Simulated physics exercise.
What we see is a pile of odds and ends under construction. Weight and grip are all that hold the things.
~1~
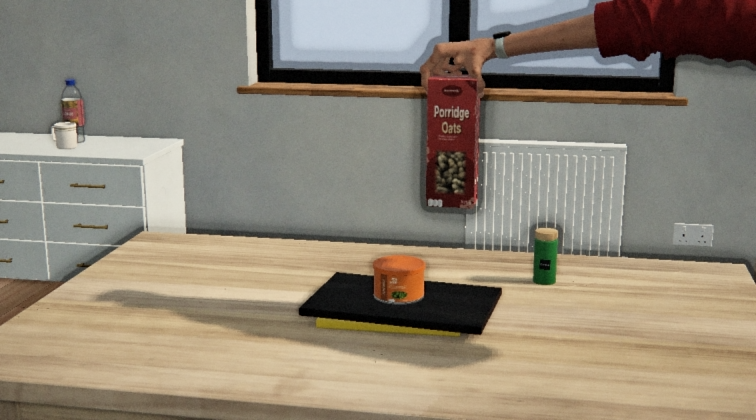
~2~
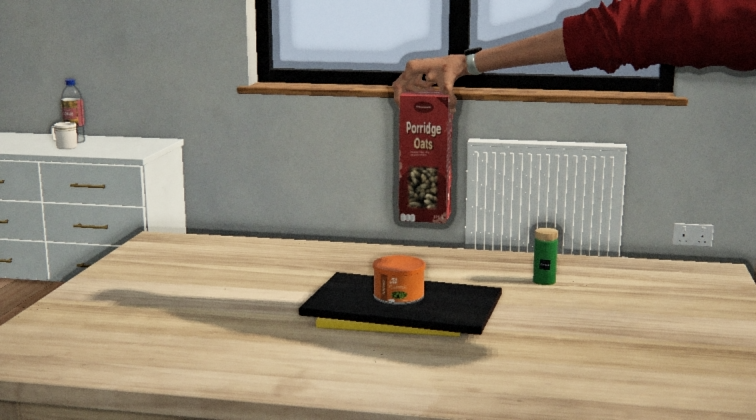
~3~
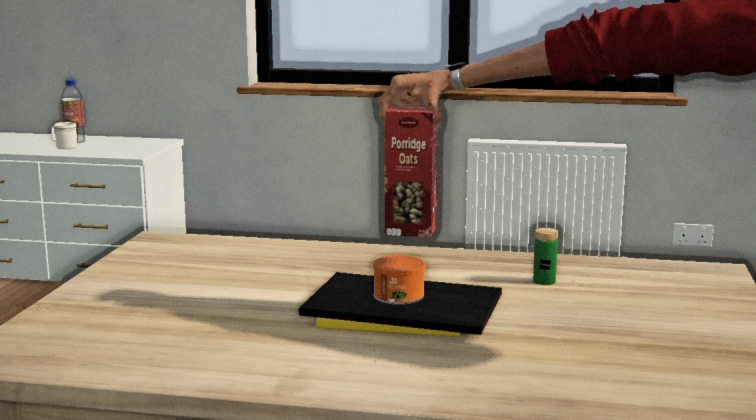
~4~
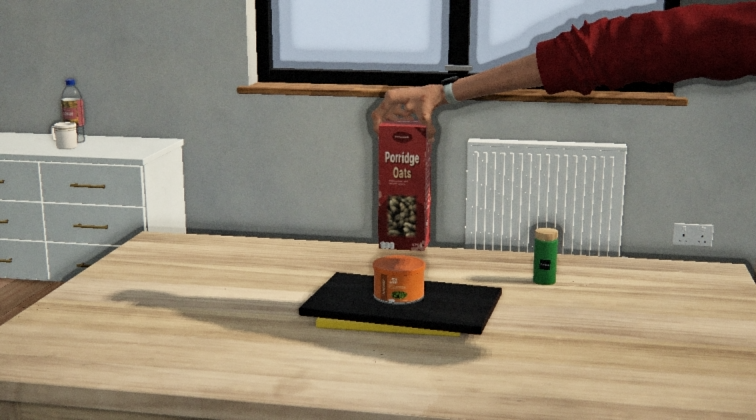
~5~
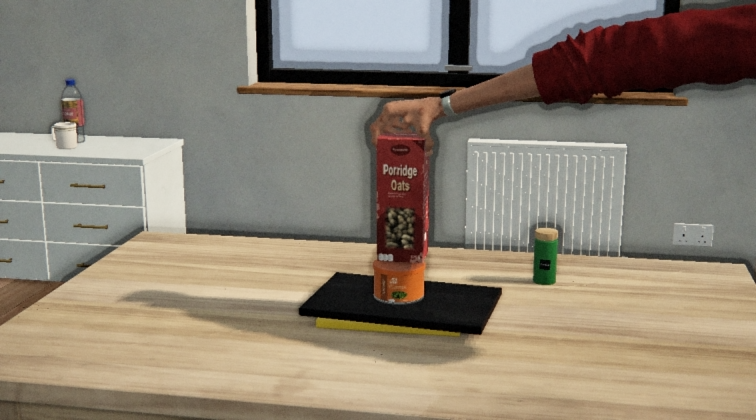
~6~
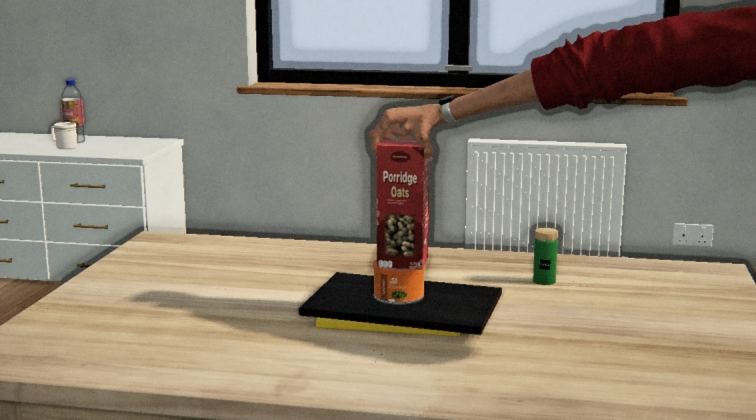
Hand in red sleeve lowering a red porridge oats carton leftward and down onto an orange tub on a black slab.
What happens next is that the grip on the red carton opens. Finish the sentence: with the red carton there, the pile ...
The pile stands firm.
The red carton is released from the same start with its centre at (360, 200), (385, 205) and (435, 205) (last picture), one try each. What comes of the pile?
For the first case the pile falls over; for the second, it survives; for the third, it falls over.
Then, 0.20 s after the last picture, nothing has stirred.
Then, 0.70 s after the last picture, red carton resting near (403, 204).
At rest, all 5 in place. Seen from the same camera at the end, red carton near (403, 204). The pile holds.
